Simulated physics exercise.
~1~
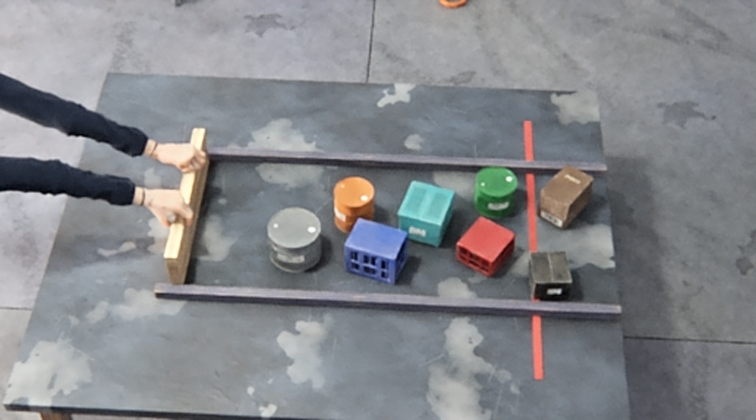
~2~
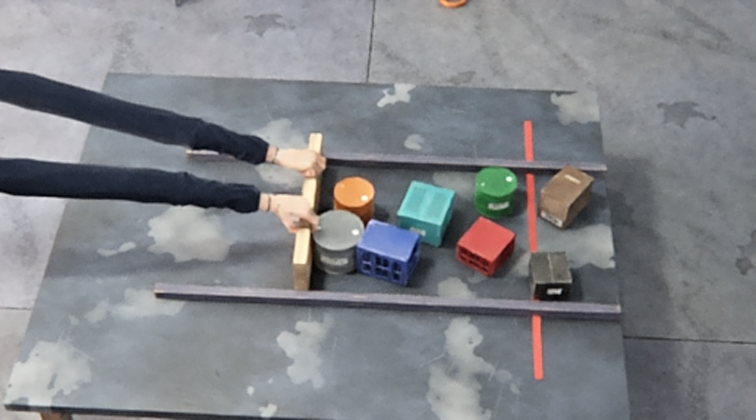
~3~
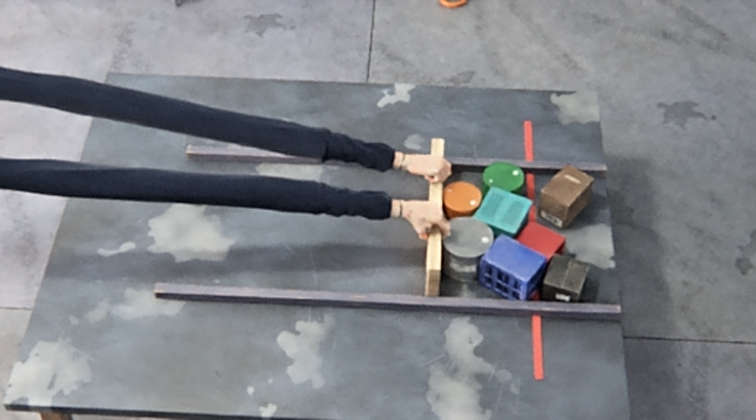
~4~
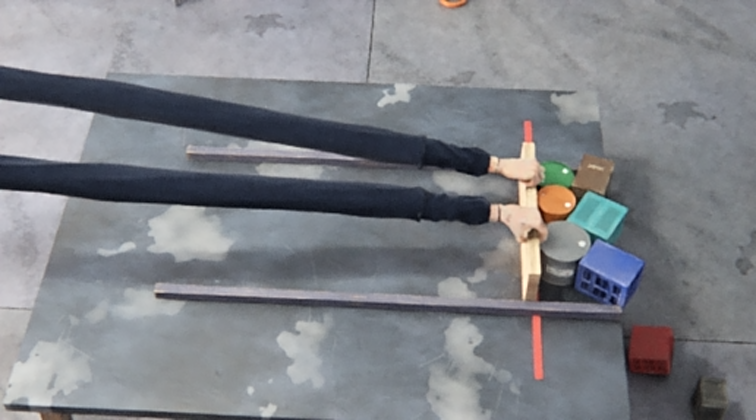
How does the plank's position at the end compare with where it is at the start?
At the start the plank stands near the left ends of the battens, well away from the red tape. At the end it is far to the right, up against the red tape.
